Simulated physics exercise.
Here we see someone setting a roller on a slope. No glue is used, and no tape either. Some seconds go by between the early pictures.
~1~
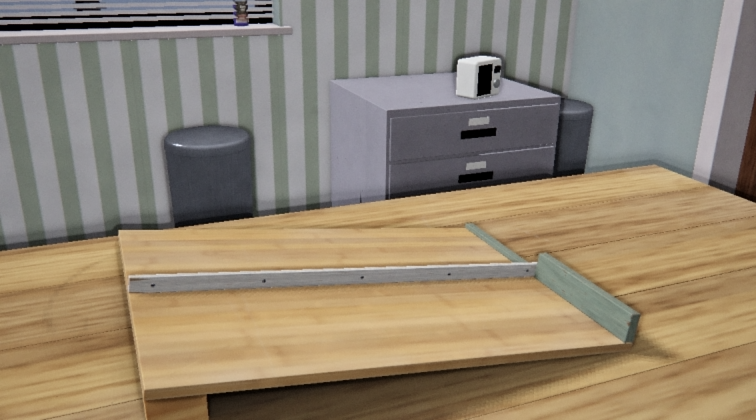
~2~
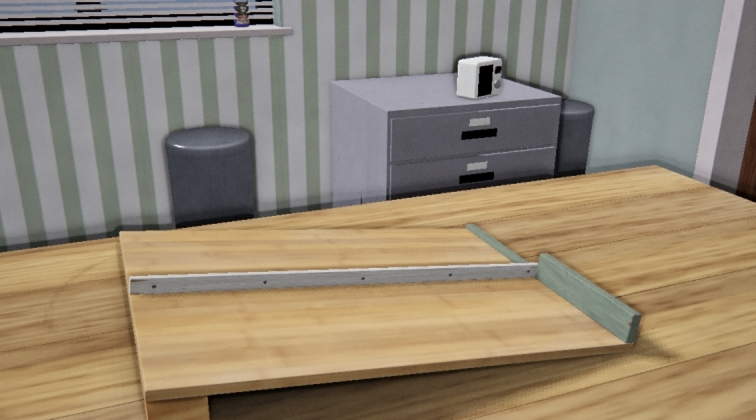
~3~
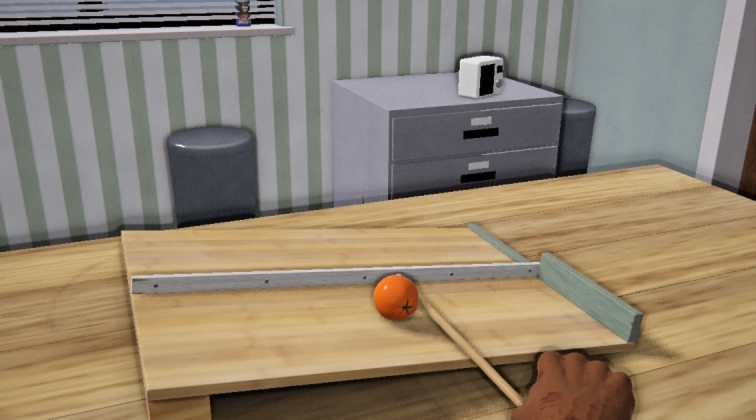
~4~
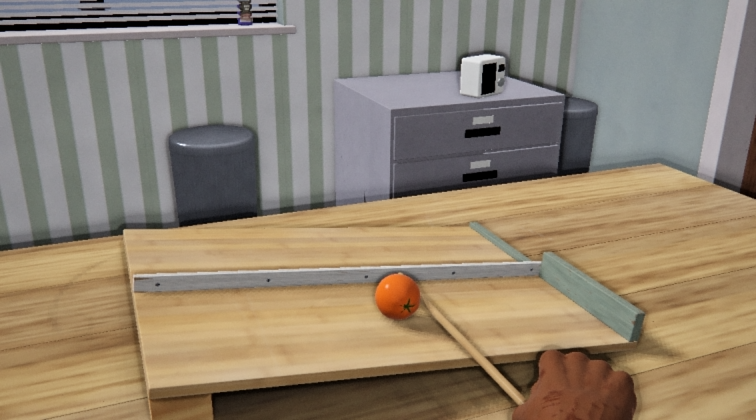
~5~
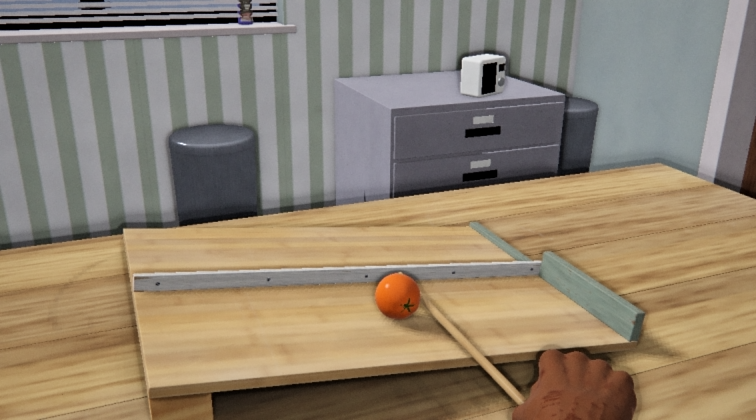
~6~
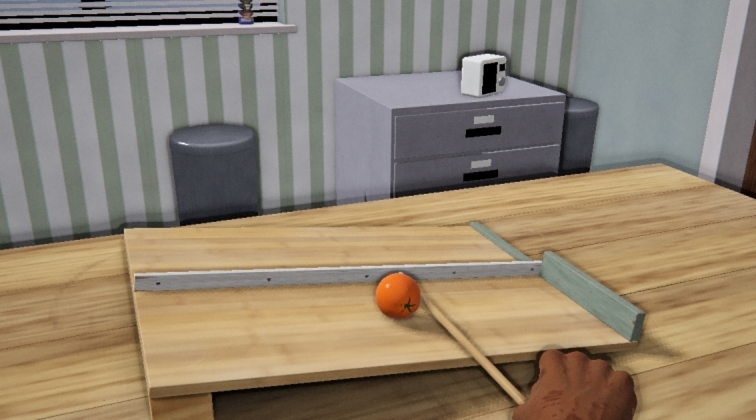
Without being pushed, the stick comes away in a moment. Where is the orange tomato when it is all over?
Retained.
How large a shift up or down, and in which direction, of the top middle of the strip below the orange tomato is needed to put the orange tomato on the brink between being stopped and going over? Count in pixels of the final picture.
Move it 16 pixels downward and it flips.
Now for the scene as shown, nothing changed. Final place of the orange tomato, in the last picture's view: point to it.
It comes to rest at about (568, 289) in the last picture.
Then, 0.36 s after the last picture, orange tomato rolling on the board near (434, 296).
Then, 0.62 s after the last picture, orange tomato rolling on the board near (511, 292).
At rest, the orange tomato is held by the strip, near (568, 289).
